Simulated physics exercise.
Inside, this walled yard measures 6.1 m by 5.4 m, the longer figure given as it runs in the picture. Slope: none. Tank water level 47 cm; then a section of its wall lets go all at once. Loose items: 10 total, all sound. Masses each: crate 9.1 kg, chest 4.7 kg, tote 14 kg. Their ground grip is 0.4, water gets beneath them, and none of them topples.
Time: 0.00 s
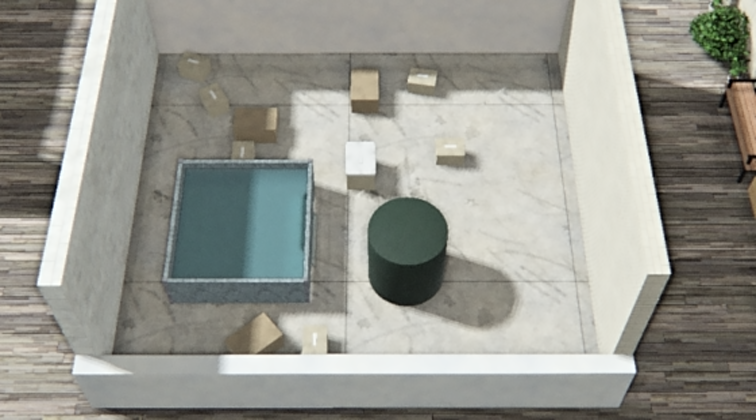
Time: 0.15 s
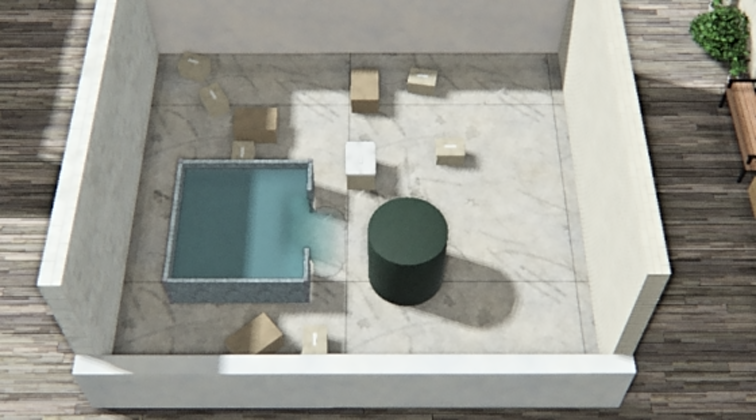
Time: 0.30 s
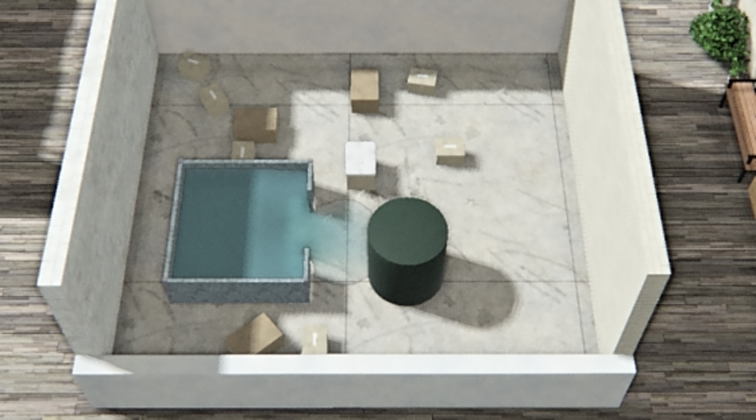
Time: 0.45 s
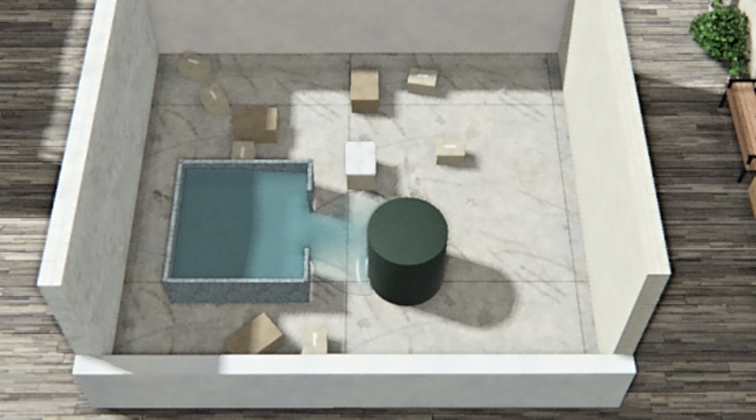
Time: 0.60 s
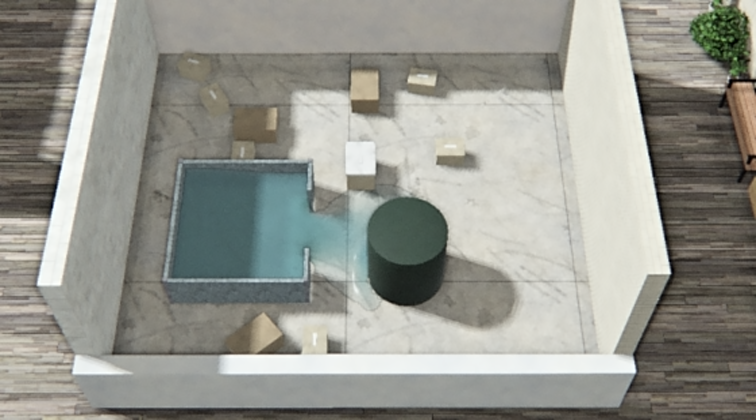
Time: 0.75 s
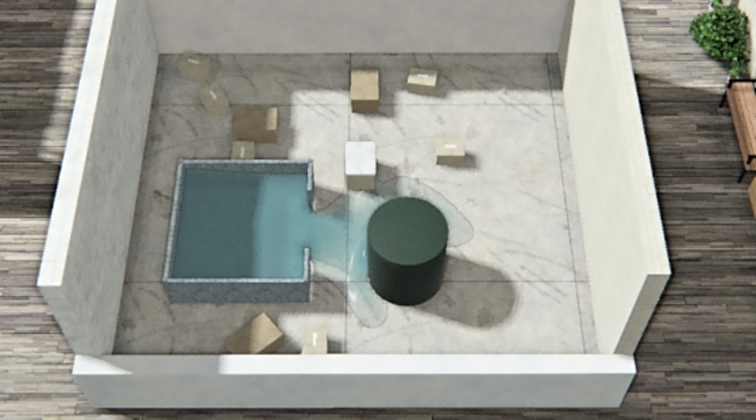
A walled yard with a pale marble floor, set among grey wooden planks, is seen from high above by a camera that stays still. A square stone-rimmed tank of blue-green water sits at left, a dark green cylinder near the centre, and tan, cream and white blocks lie around. Water pours through a gap in the tank's right side, reaches the cylinder and spreads thinly around it, while the blocks stay put.
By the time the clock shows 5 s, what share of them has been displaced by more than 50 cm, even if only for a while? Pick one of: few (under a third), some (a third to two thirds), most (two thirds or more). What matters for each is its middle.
Few.
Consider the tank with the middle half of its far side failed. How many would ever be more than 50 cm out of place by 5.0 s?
Then the count would be 5.
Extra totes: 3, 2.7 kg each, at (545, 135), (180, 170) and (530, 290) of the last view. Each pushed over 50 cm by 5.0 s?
Answers in order are crosses the line, does not cross and does not cross.
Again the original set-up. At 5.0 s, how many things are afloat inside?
By my count, 0.
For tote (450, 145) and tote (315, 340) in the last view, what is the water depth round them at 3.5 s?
Around 5 cm and 6 cm.
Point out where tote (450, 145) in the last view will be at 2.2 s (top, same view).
Roughly (466, 113) in the same view.
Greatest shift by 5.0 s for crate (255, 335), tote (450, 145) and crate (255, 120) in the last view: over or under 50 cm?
In turn: More, over, under.
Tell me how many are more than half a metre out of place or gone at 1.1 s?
I get 0.
After 1.1 s 0 of 10 are over 50 cm from their spots; 0 afloat.
After 2.2 s 1 of 10 are over 50 cm from their spots; 0 afloat.
After 3.5 s 2 of 10 are over 50 cm from their spots; 0 afloat.
After 5.0 s 2 of 10 are over 50 cm from their spots, and 2 have been at some point; 0 afloat.
